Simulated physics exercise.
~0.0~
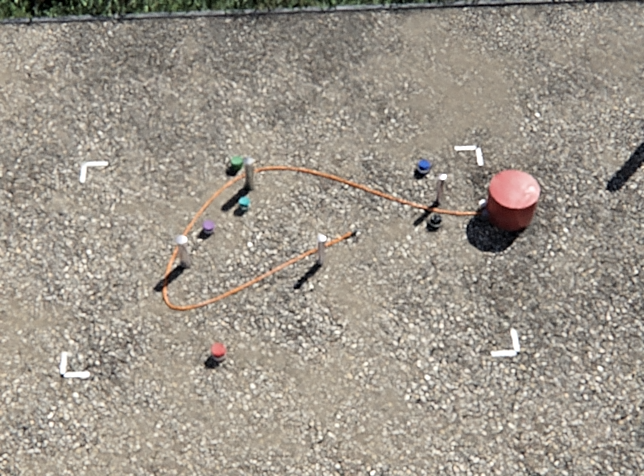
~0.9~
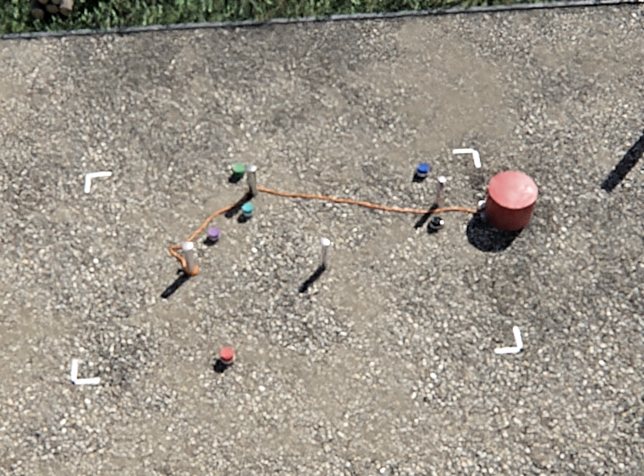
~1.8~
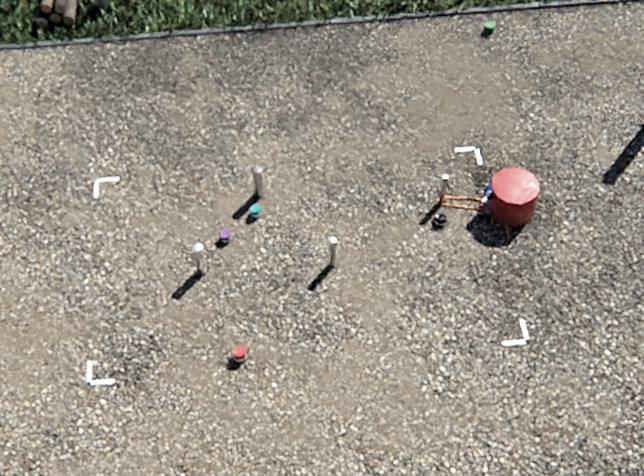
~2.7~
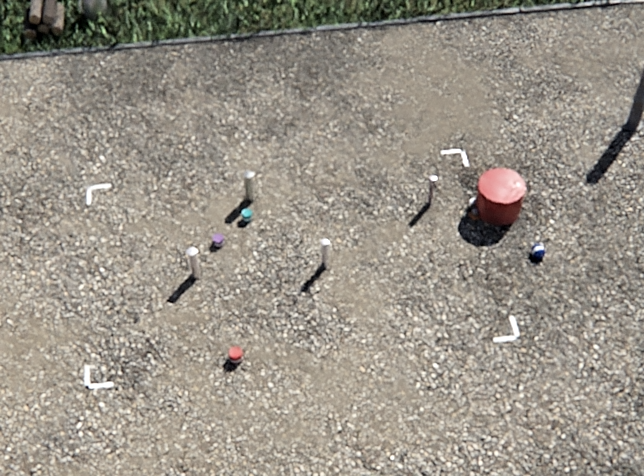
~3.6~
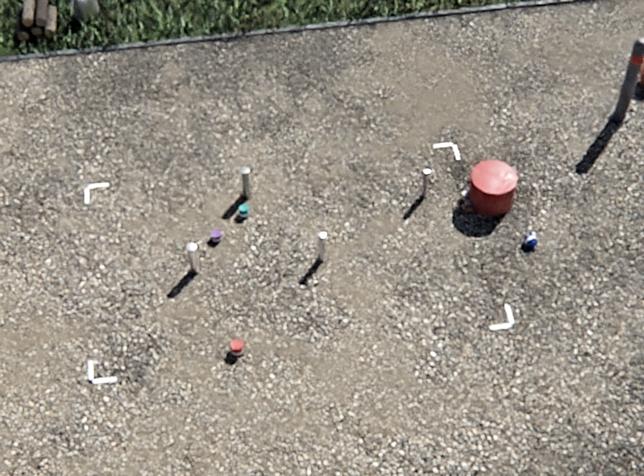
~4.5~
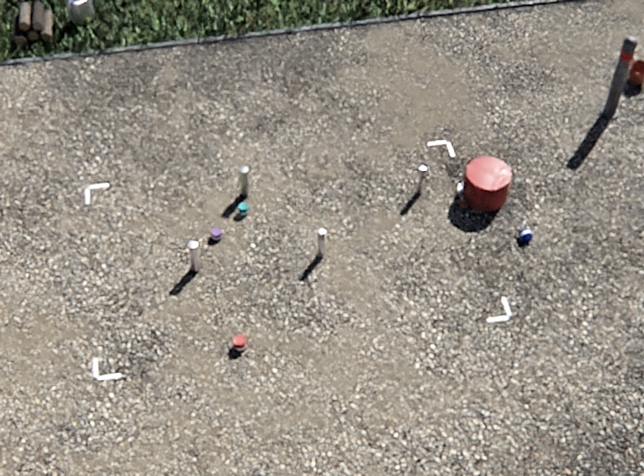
Orange cord winding into a red drum past upright posts, flinging a green tub away and leaving a blue jar toppled beyond.
